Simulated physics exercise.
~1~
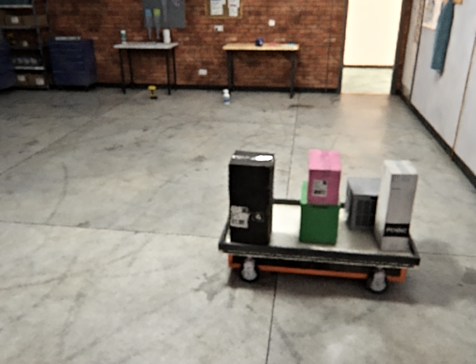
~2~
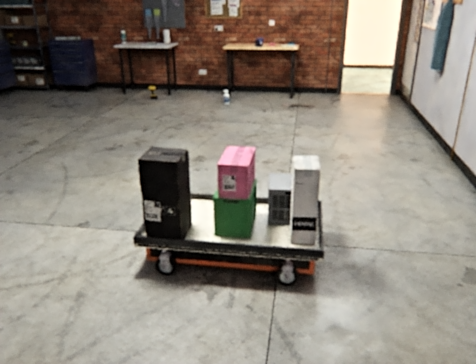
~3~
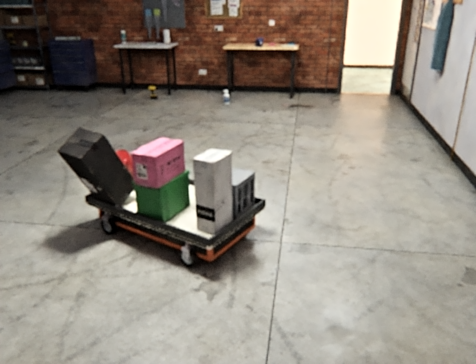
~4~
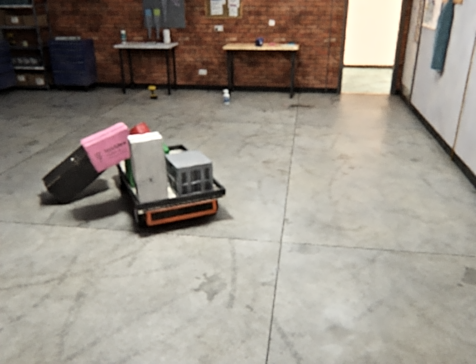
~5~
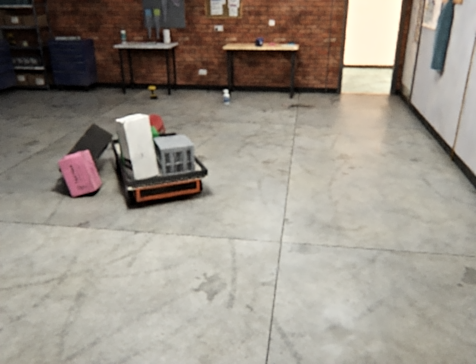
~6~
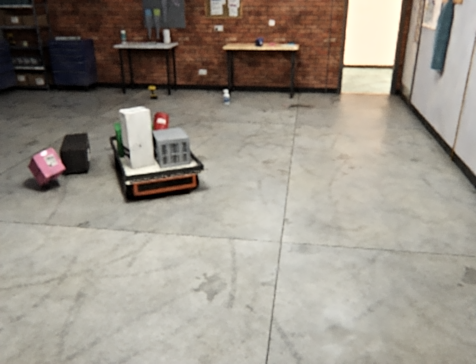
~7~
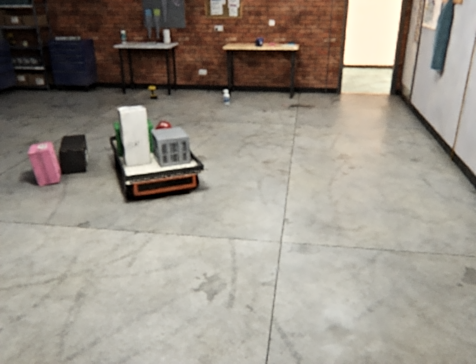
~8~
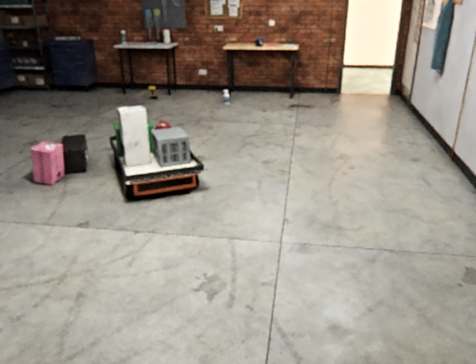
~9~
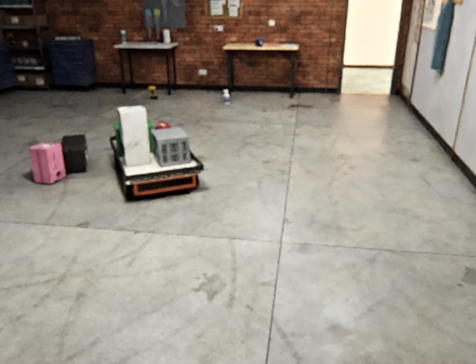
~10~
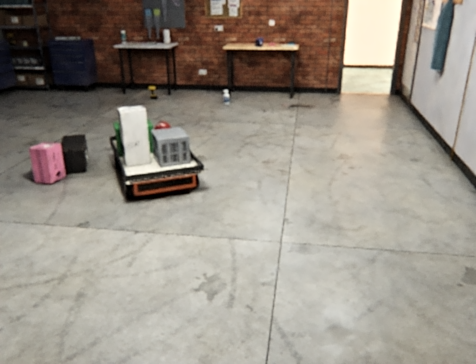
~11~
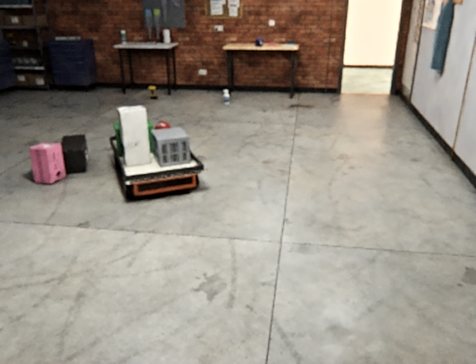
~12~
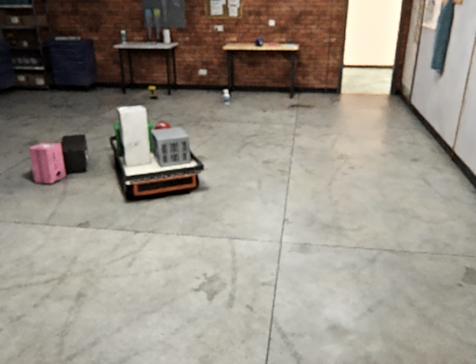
Workshop floor with brick wall, a loaded delivery cart rolling left, swinging away and stopping as black and pink boxes tumble off.
